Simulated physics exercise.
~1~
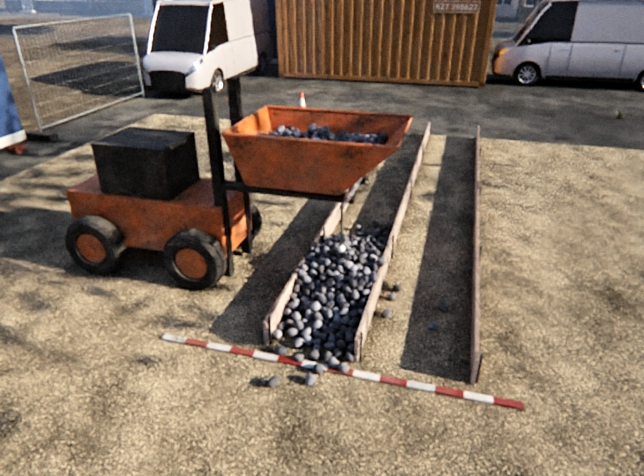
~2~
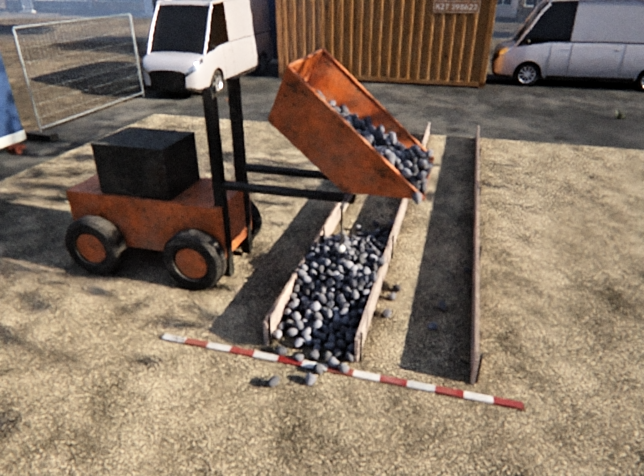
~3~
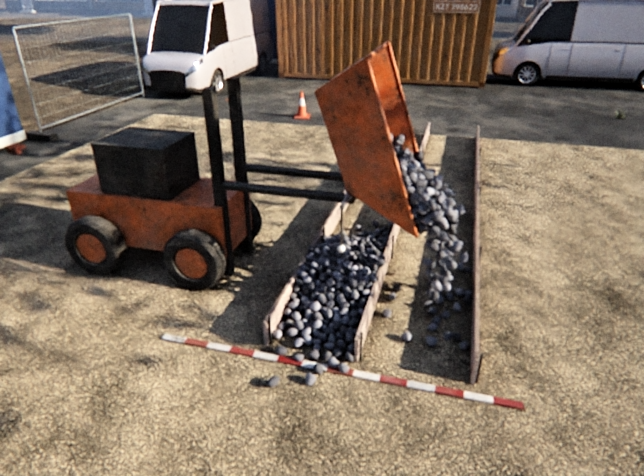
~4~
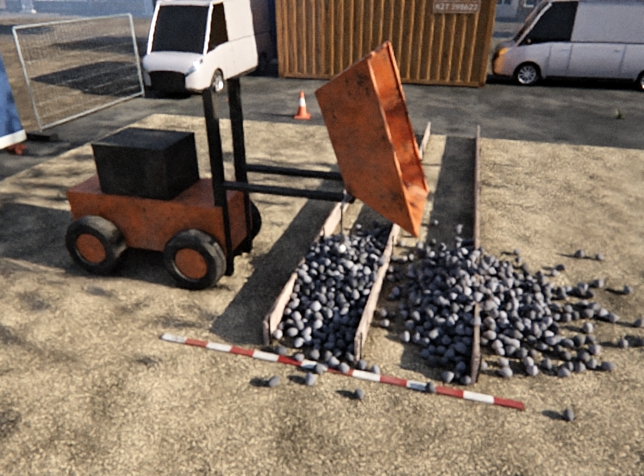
Orange forklift skip tipping forward in two stages, pouring grey stones into the far bay, some spilling past the last board.
